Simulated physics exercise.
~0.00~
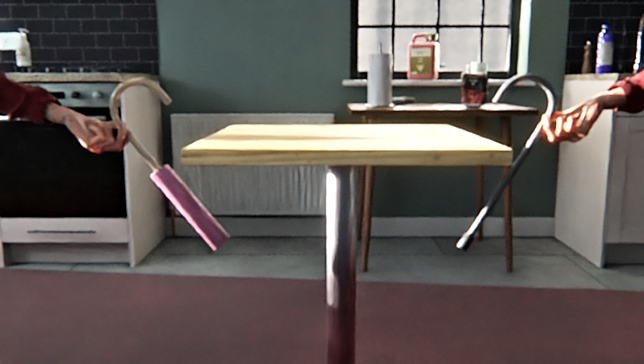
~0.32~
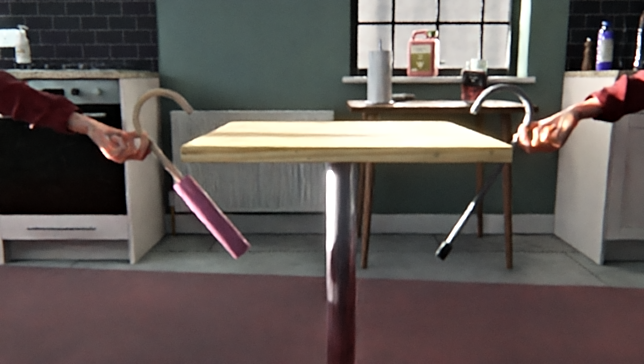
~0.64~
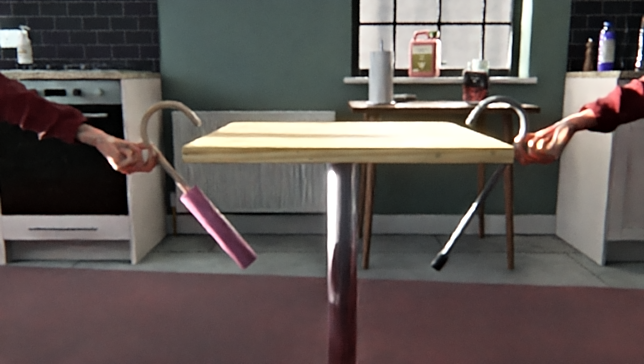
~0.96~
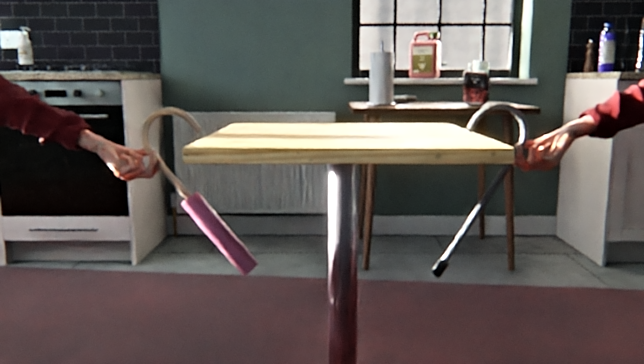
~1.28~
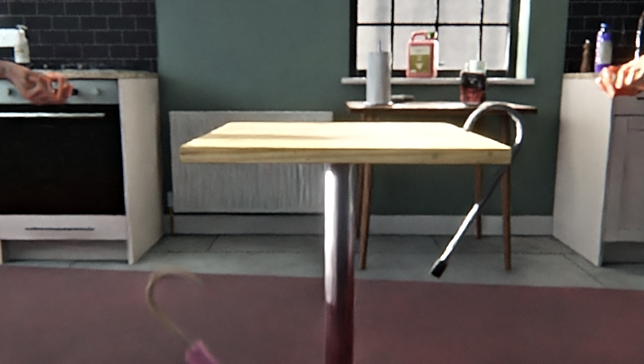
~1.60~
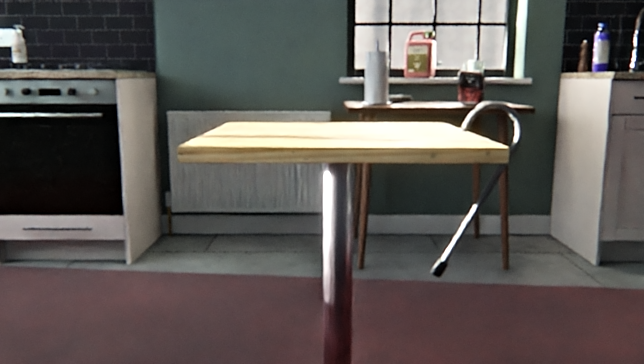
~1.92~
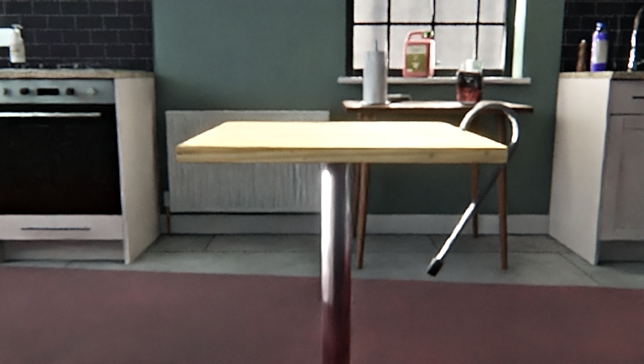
Two hooked canes are released at the table's ends; the pink one falls, the grey hangs.
